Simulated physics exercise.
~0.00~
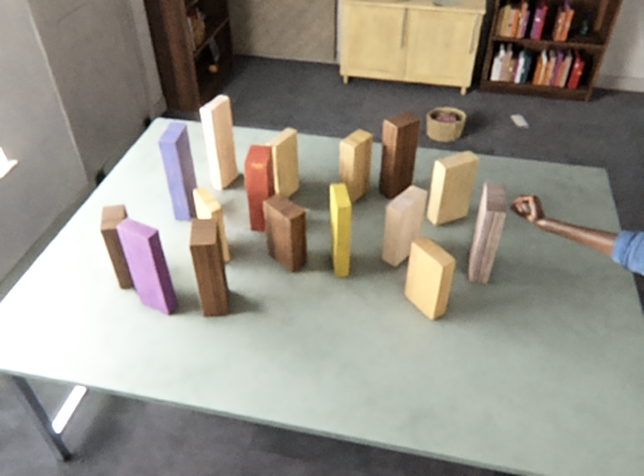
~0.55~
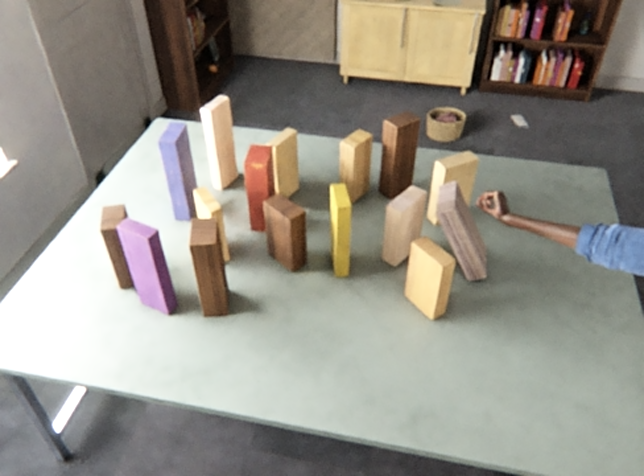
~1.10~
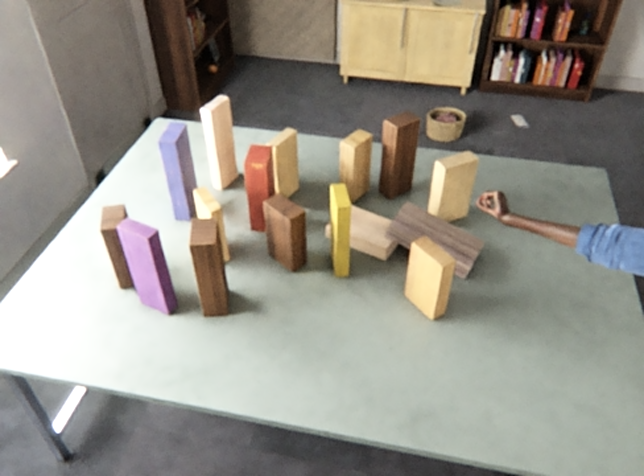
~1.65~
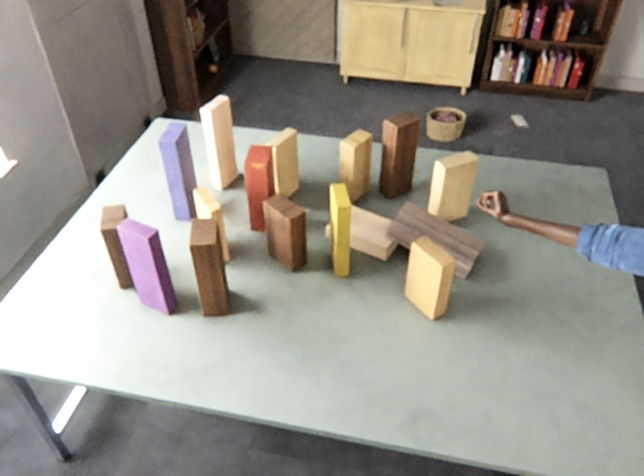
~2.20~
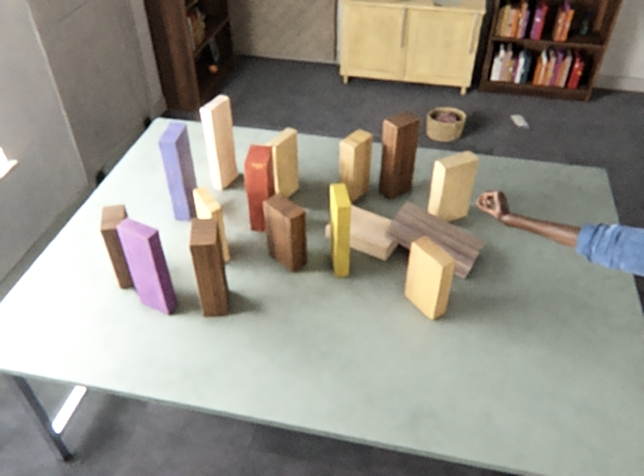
Greyish wooden block tipping left from a fist's nudge, knocking over one pale block behind the yellow one, the rest left standing.
